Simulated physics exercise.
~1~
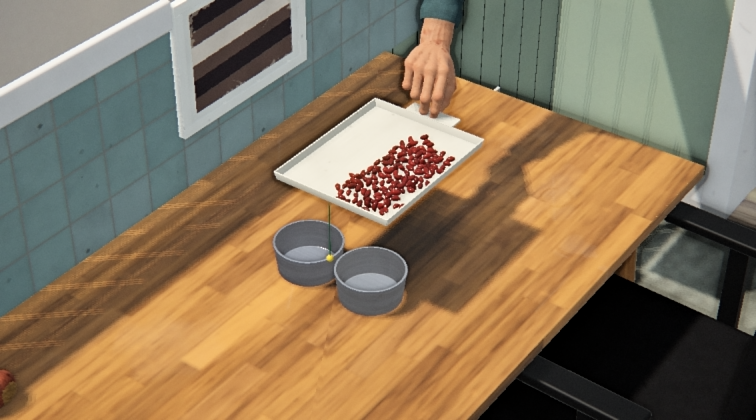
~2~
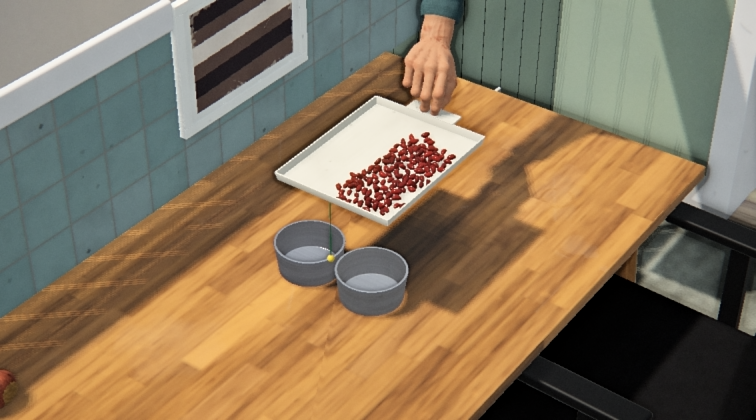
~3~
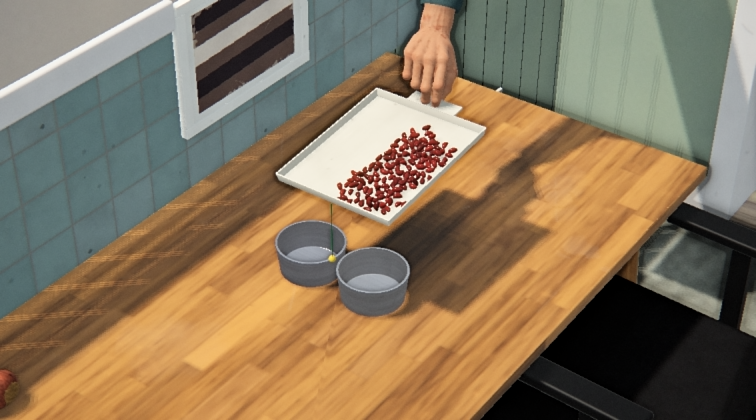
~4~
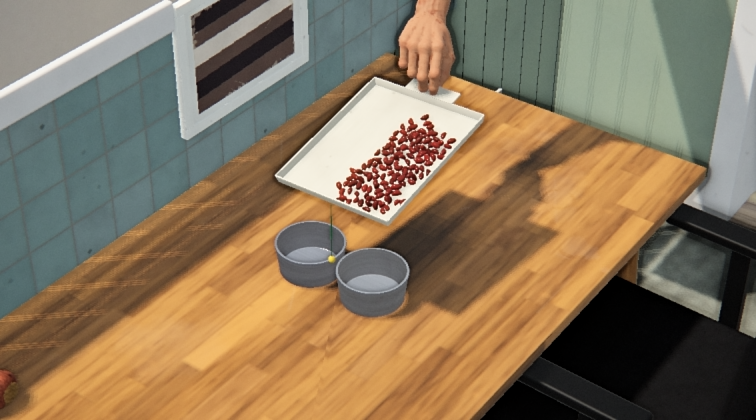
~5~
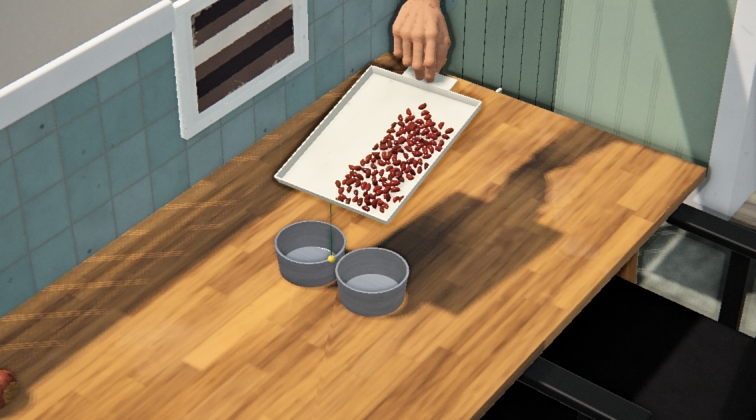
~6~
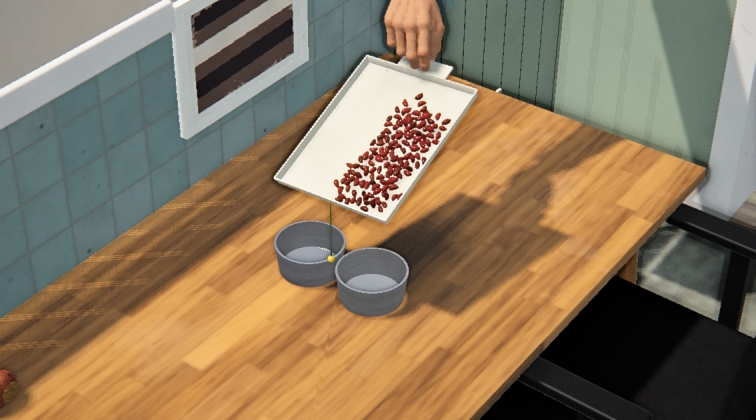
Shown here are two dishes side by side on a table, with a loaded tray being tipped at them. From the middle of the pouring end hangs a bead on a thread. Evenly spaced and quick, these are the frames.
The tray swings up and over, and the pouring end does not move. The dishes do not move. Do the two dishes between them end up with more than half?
No.
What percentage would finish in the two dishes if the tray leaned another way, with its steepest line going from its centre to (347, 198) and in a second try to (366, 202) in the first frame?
Around 0 percent for the first aim and around 30 percent for the second.
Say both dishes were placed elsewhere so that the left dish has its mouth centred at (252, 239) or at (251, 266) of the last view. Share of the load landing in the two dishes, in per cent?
Roughly 60% the first time and 70% the second time.
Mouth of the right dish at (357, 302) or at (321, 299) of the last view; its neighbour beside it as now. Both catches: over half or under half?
Together the dishes get beyond half first, then beyond half.
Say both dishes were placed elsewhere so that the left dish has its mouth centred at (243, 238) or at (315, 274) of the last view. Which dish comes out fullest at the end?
In the first try it's the one on the right, and in the second it's the one on the left.
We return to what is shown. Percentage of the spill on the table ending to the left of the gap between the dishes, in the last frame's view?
About 90 percent.
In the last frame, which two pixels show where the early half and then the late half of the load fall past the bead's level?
Earlier portion about (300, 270); later portion about (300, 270).
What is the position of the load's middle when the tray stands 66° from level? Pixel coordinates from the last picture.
Somewhere about pixel (340, 183).
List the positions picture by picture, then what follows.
Corners of the pouring end (277, 171) and (386, 218), level; middle of the load (395, 174), kidney beans; left dish (288, 269); right dish (350, 298); bead on its thread (330, 258), in the first frame.
Corners of the pouring end (278, 172) and (387, 219), level; middle of the load (396, 173), in the second frame.
Corners of the pouring end (279, 173) and (388, 219), tipped barely, lowest at the left corner; middle of the load (397, 170), in the third frame.
Corners of the pouring end (278, 175) and (387, 219), tipped a little, lowest at the left corner; middle of the load (396, 165), in the fourth frame.
Corners of the pouring end (277, 176) and (386, 218), tipped clearly, lowest at the left corner; middle of the load (394, 159), in the fifth frame.
Corners of the pouring end (277, 177) and (385, 218), tipped clearly, lowest at the left corner; middle of the load (392, 154); left dish (289, 269); right dish (351, 299), in the sixth frame.
Just after the last frame, tray tipped steeply; almost all on the tray; just a few in the air.
A moment on, tray tipped past a quarter turn; roughly a third on the tray; roughly a quarter outside both; roughly a third in the air.
Further on, tray tipped past a quarter turn; about a tenth in the left dish; almost all outside both.
When it is over, tray tipped past a quarter turn; not one in the right dish; about a tenth in the left dish; almost all outside both.
